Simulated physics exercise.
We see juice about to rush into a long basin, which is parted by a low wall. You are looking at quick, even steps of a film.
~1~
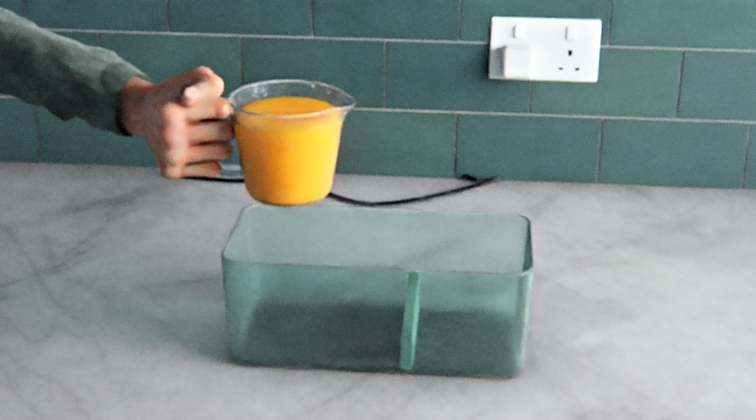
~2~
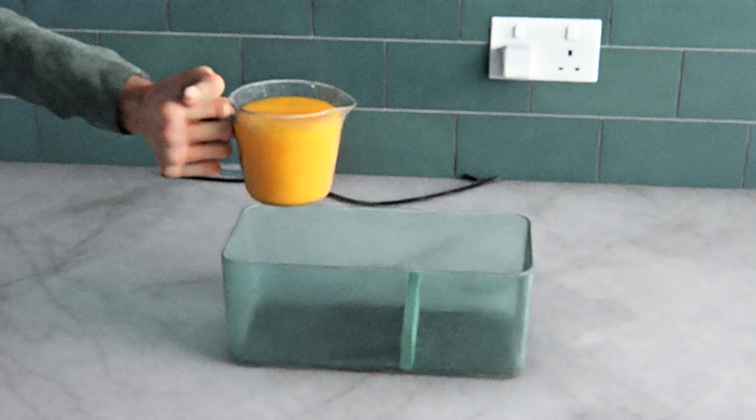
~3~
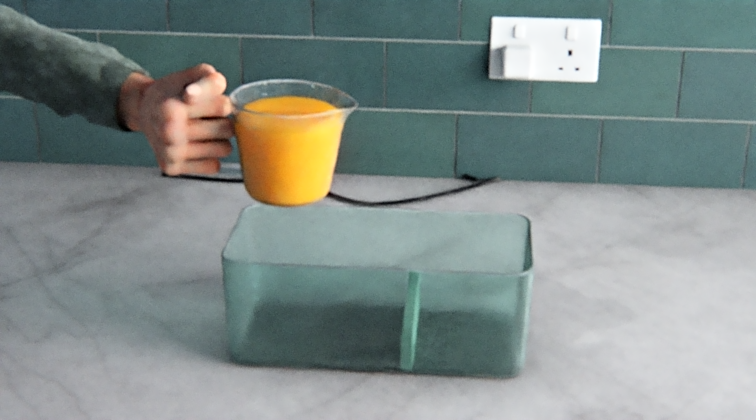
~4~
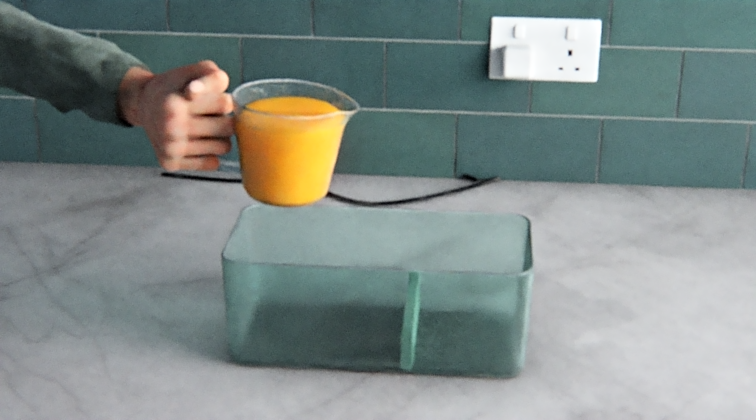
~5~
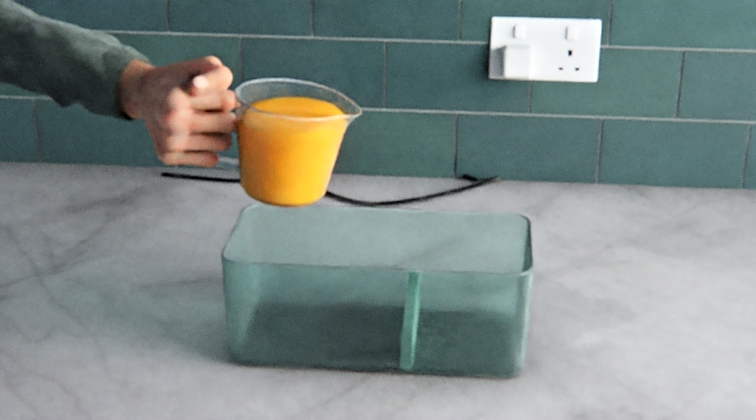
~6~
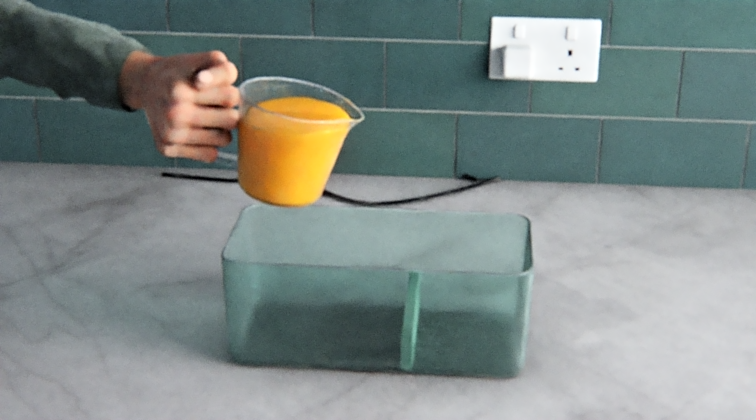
On a marble counter, a hand slightly tilts a jug of orange juice to the right above a divided basin.
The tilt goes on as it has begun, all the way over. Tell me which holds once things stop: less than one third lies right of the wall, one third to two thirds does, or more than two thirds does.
One third to two thirds lies right of the wall.
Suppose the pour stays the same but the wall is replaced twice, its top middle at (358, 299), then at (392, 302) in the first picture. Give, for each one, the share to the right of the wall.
Record: Case 1 near 95 %, case 2 near 75 %.
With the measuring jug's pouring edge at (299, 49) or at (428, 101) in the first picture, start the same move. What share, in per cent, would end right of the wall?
About 5 and 90 per cent.
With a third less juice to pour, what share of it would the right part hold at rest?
Near 20 parts in a hundred.
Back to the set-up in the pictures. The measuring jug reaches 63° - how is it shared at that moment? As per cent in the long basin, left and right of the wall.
Left 5 %, right 10 %.
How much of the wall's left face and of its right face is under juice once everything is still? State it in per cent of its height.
Left side 30 percent, right side 50 percent.
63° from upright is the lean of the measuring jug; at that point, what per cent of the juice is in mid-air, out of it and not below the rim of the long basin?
Somewhere around 15 per cent of it.
A moment on, the measuring jug is tipped part way and 70 per cent is still to pour, 3 is left of the wall and 10 right of it.
Next, the measuring jug is tipped on its side and 15 per cent is still to pour, 27 is left of the wall and 48 right of it.
Then the measuring jug is tipped right over and 0 per cent is still to pour, 48 is left of the wall and 51 right of it.
Later the measuring jug is tipped right over and 0 per cent is still to pour, 49 is left of the wall and 51 right of it.
Finally, 48 per cent lies left of the wall, 51 right of it and 1 outside.
